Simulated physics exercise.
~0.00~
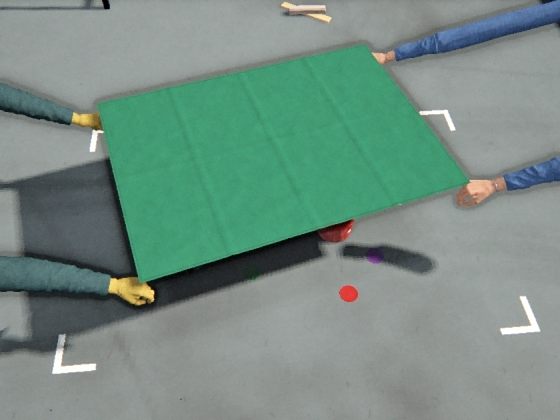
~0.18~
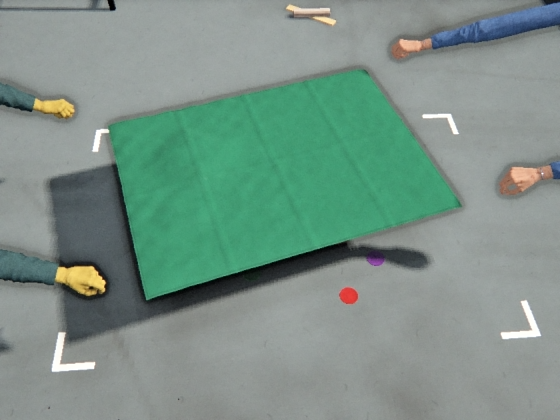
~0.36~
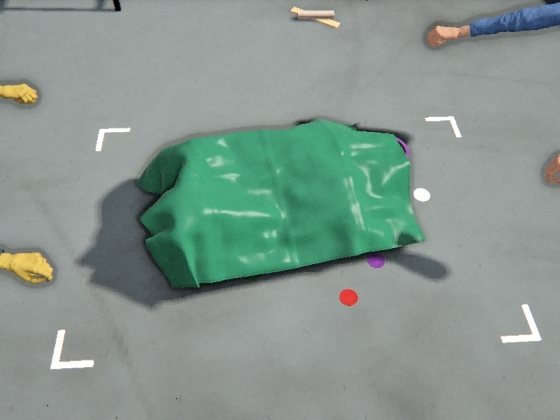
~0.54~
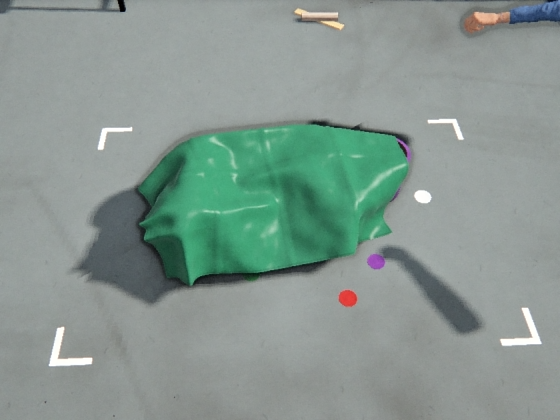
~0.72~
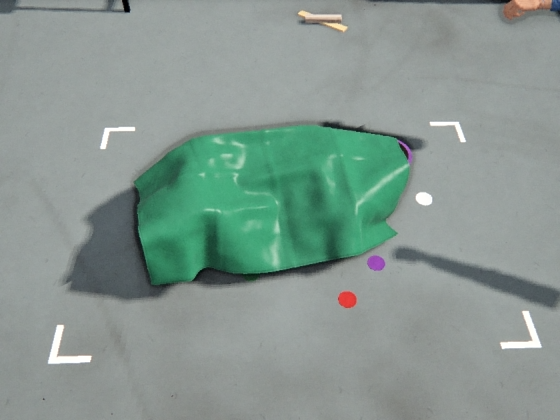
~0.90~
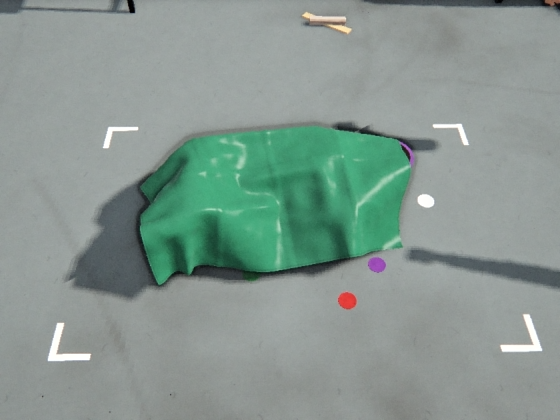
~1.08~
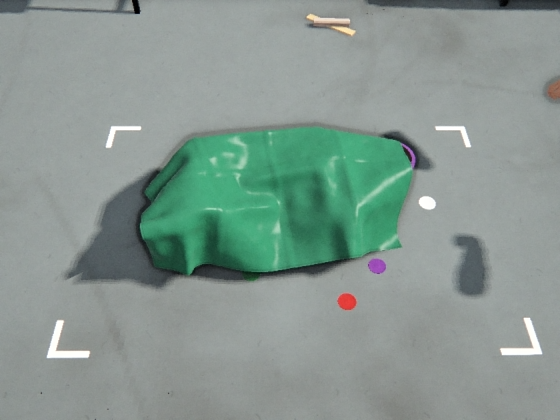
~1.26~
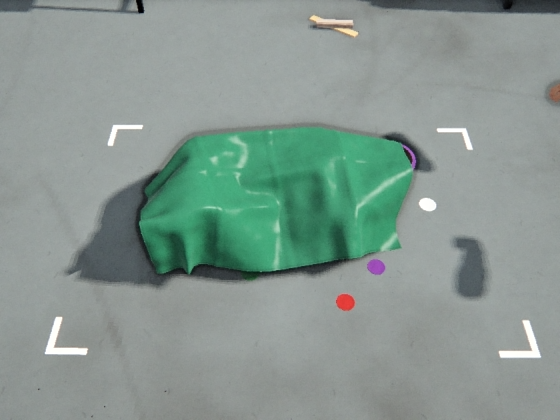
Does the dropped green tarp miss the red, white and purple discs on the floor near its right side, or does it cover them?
It misses them. The red, white and purple discs all stay in the open beside the crumpled tarp, while the green lid is covered.
